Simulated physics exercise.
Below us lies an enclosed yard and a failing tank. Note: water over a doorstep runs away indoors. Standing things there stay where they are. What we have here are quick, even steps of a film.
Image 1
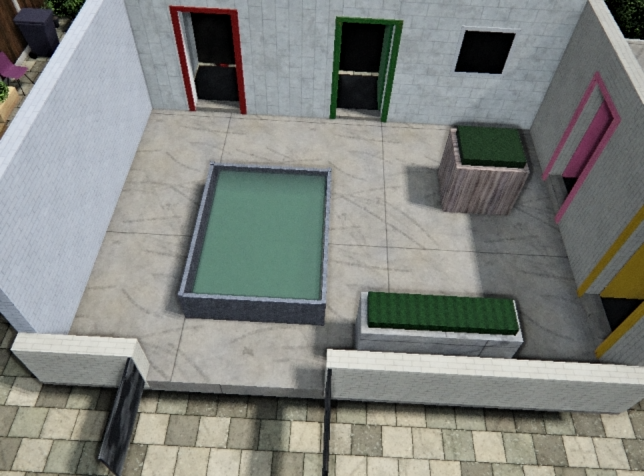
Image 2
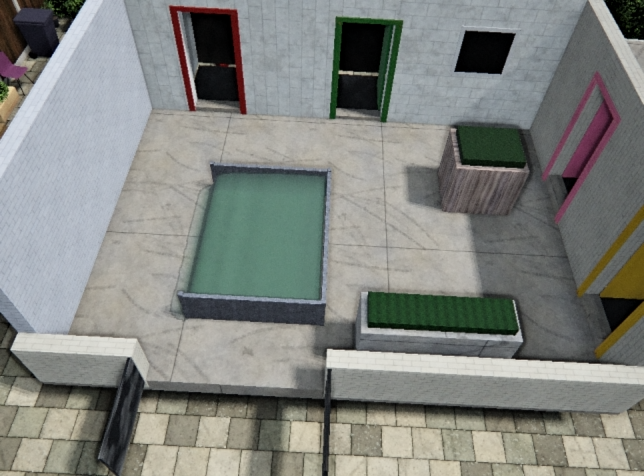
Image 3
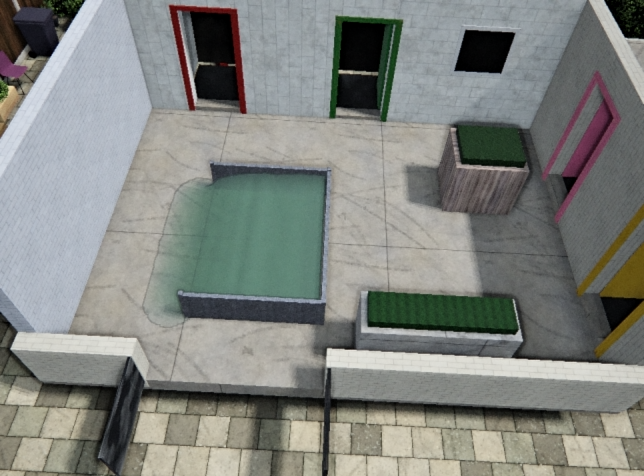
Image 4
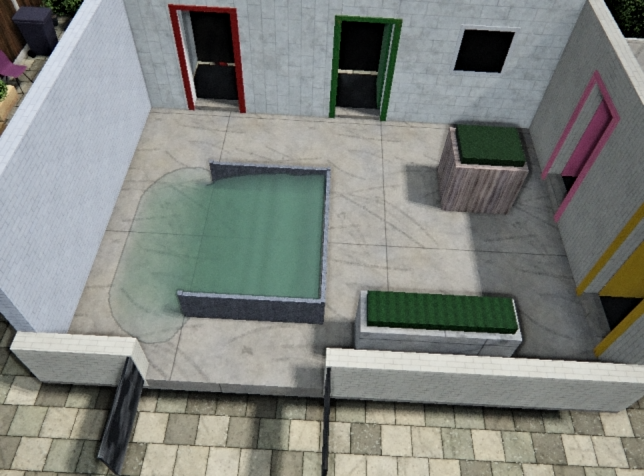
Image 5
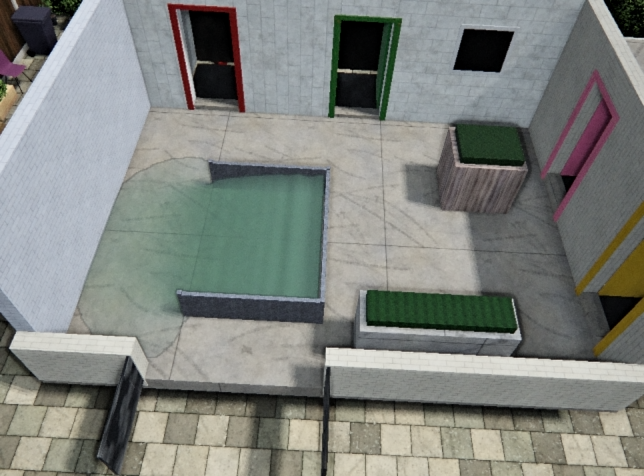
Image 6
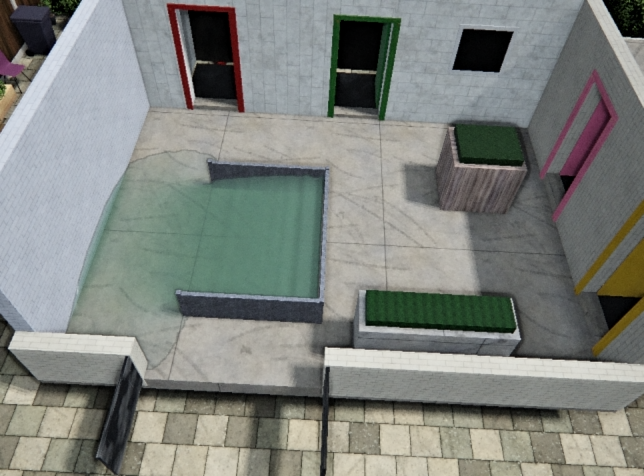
In the video, a rectangular tank of green water stands in a walled yard with colored doorways; its left side disappears, and water pours out leftward, spreading across the pale floor until it reaches the left wall.
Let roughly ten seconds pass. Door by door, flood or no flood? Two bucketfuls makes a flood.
Green door: No flood, pink door: No flood, yellow door: No flood, red door: Flood.
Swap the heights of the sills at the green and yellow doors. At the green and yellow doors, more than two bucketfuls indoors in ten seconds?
Green falls short, yellow falls short.
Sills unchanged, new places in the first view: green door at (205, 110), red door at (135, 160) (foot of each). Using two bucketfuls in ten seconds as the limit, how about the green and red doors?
Green door: Exceeds the limit. Red door: Exceeds the limit.
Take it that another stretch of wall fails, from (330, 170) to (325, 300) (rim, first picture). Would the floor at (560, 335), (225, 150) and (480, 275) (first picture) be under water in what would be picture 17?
Result, in sequence: Sodden, spared by the spill, sodden.
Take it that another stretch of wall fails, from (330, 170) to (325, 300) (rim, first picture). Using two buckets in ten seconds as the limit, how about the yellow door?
Result - yellow door: Beyond the limit.
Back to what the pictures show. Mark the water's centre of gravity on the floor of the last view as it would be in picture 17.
Near (178, 240).
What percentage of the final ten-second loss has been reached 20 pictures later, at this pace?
I'd put it at 20 per cent.
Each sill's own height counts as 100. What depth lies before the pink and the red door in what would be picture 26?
Readings, in sequence: 0 percent and 180 percent.
A moment on, water covers 20 % of the floor; the green door not reached, the pink door not reached, the yellow door not reached, the red door not reached.
Next, water covers 25 % of the floor; the green door not reached, the pink door not reached, the yellow door not reached, the red door wet at the sill, nothing in.
Then, water covers 40 % of the floor; the green door wet at the sill, nothing in, the pink door not reached, the yellow door not reached, the red door over two buckets in.
Later, water covers 75 % of the floor; the green door wet at the sill, nothing in, the pink door not reached, the yellow door wet at the sill, nothing in, the red door over two buckets in.
In the end, water covers 90 % of the floor; the green door wet at the sill, nothing in, the pink door wet at the sill, nothing in, the yellow door wet at the sill, nothing in, the red door over two buckets in.
